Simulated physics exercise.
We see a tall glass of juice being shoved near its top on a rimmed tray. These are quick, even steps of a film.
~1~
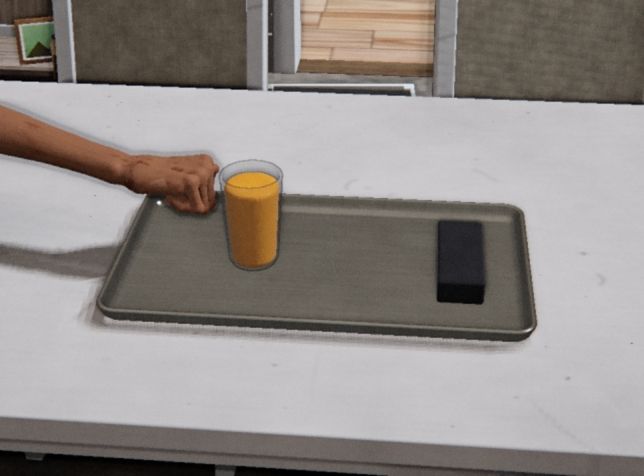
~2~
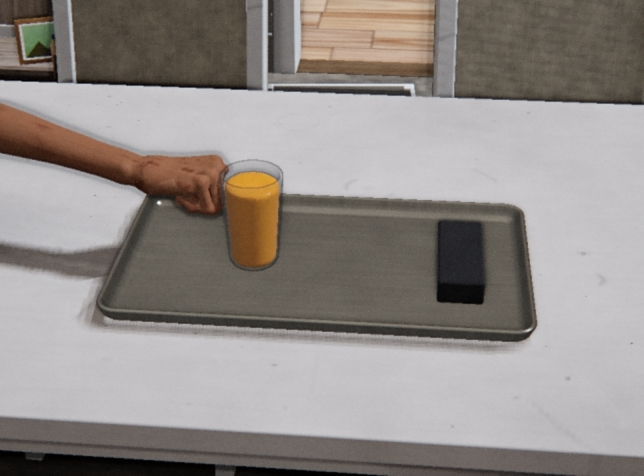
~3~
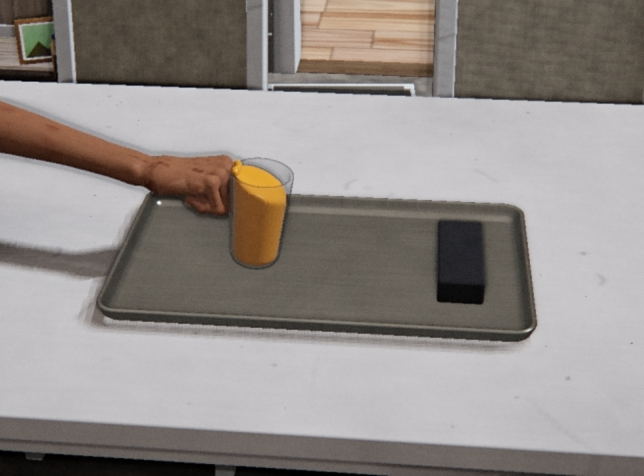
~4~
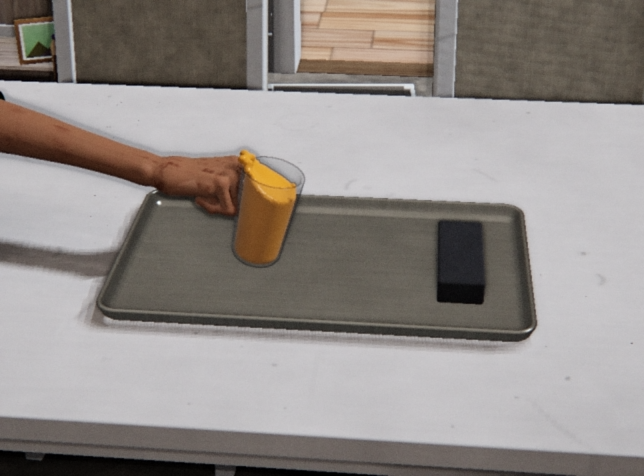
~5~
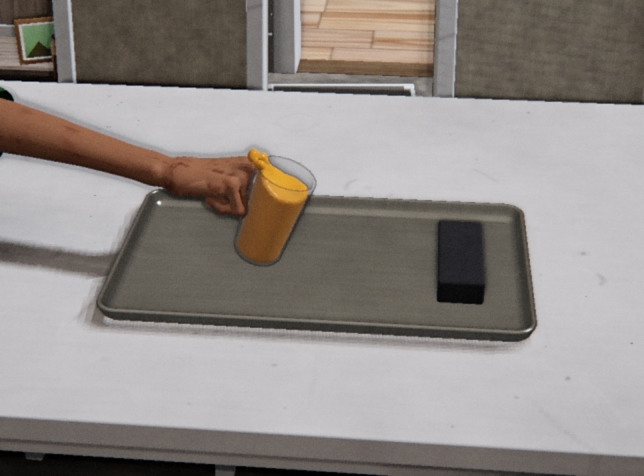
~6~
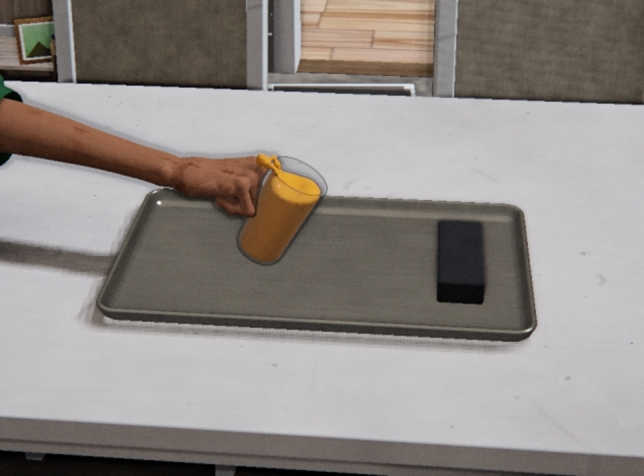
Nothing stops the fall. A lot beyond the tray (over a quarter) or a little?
In the end three quarters and more stay on the tray.
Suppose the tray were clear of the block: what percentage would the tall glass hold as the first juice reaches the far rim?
It comes to 45 per cent or so.
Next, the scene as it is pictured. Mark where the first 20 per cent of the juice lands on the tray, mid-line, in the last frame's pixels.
Around (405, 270).
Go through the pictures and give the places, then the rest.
Tilt 0°; right rim (281, 177); surface from (225, 182) to (279, 184); the tray's far rim is at (527, 265); a block is fixed to the tray further along, in the first picture.
Tilt 0°; right rim (281, 177); surface from (225, 181) to (279, 184), in the second picture.
Tilt 6°; right rim (292, 179); surface from (237, 167) to (281, 186), in the third picture.
Tilt 13°; right rim (303, 181); surface from (246, 170) to (298, 191); 1 per cent is over the edge, in the fourth picture.
Tilt 20°; right rim (314, 185); surface from (255, 181) to (309, 189); 1 per cent is over the edge, in the fifth picture.
Tilt 27°; right rim (325, 190); surface from (259, 191) to (321, 186); 1 per cent is over the edge, in the sixth picture.
A moment on, the tall glass is falling and 90 per cent is in the glass, 0 on the tray and 10 above or beyond its rim.
Next, the tall glass lies on its side and 51 per cent is in the glass, 33 on the tray and 15 above or beyond its rim.
Then the tall glass lies on its side and 27 per cent is in the glass, 44 on the tray and 28 above or beyond its rim.
Later the tall glass lies on its side and 14 per cent is in the glass, 71 on the tray and 14 above or beyond its rim.
In the end 86 per cent is held by tray and glass, 14 is off the tray.
